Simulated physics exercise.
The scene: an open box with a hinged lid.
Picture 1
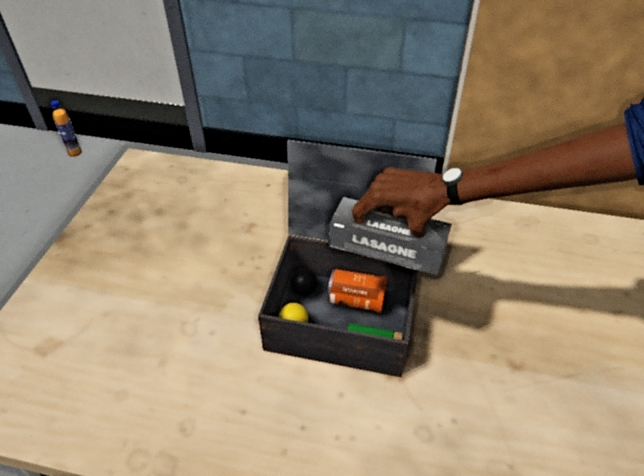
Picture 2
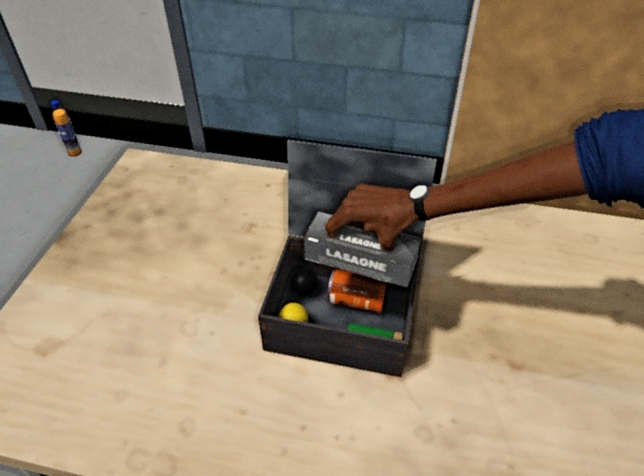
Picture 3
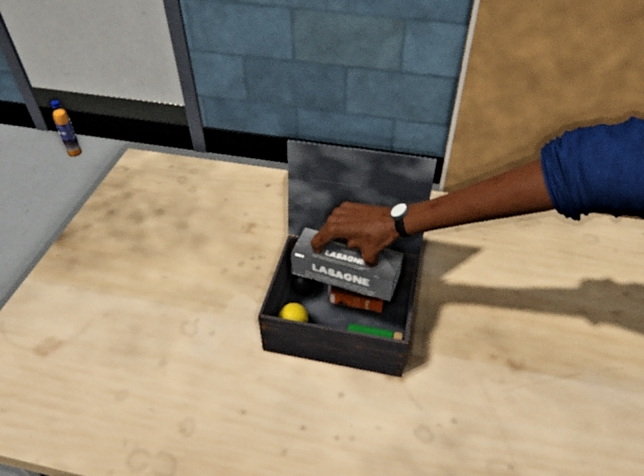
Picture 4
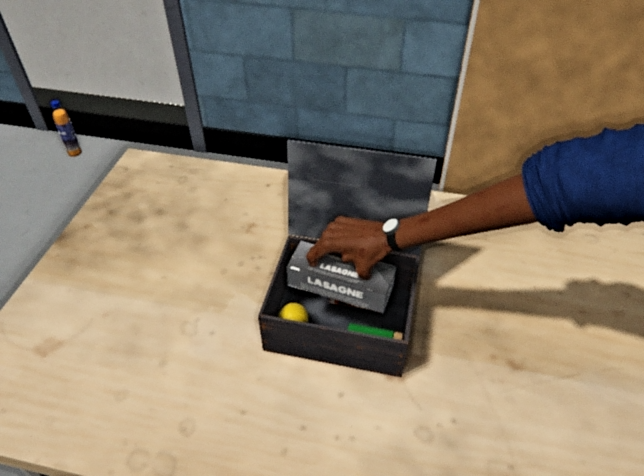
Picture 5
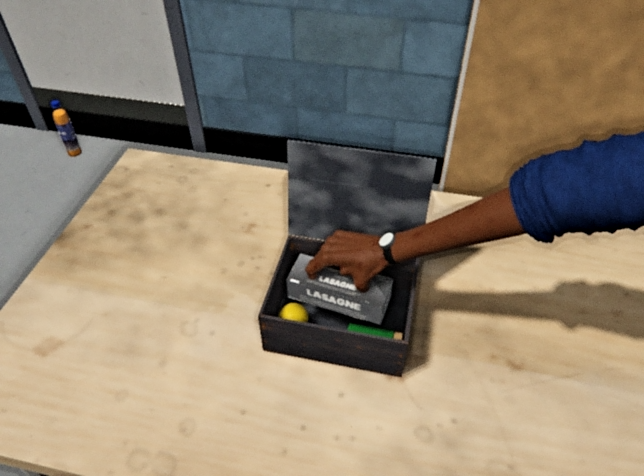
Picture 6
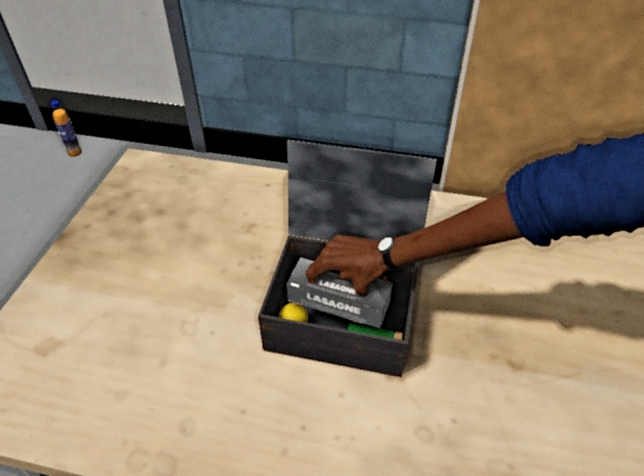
The video shows a hand moving a grey lasagne carton leftward and down into an open dark box on a wooden table, covering an orange can and a black round object, while a yellow object stays visible beside it.
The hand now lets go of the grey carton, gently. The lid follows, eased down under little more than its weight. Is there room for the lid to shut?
Outcome: The lid closes.
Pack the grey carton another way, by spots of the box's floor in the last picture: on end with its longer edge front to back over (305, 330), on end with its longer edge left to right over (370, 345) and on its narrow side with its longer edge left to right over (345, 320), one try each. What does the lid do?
In the first case it closes; in the second case it is held up; in the third case it closes.
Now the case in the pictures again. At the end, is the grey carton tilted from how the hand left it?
The grey carton tips.
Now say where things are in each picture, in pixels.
The first frame shows still above its spot; grey carton (389, 235); orange tin (357, 290).
The second frame shows still above its spot; grey carton (361, 249); black lemon (304, 283).
The third frame shows still above its spot; grey carton (346, 263).
The fourth frame shows still above its spot; grey carton (341, 276).
The fifth frame shows still above its spot; grey carton (339, 288).
The sixth frame shows put in, still held; grey carton (339, 292).
Then, 0.40 s past the last view, grey carton on its side near (336, 310); yellow lemon displaced a little; green shaker displaced a little.
Then, 1.50 s past the last view, lid 63° above the rim; grey carton on its side near (337, 310); yellow lemon displaced a little; black lemon displaced a little.
Then, 2.10 s past the last view, lid 17° above the rim; grey carton on its side near (337, 310); yellow lemon displaced a little; black lemon displaced a little.
Finally, lid shut; down or leaning hard in the box, grey carton; the other 4 still in place. Final places as the last picture's camera would see them, grey carton near (337, 310).
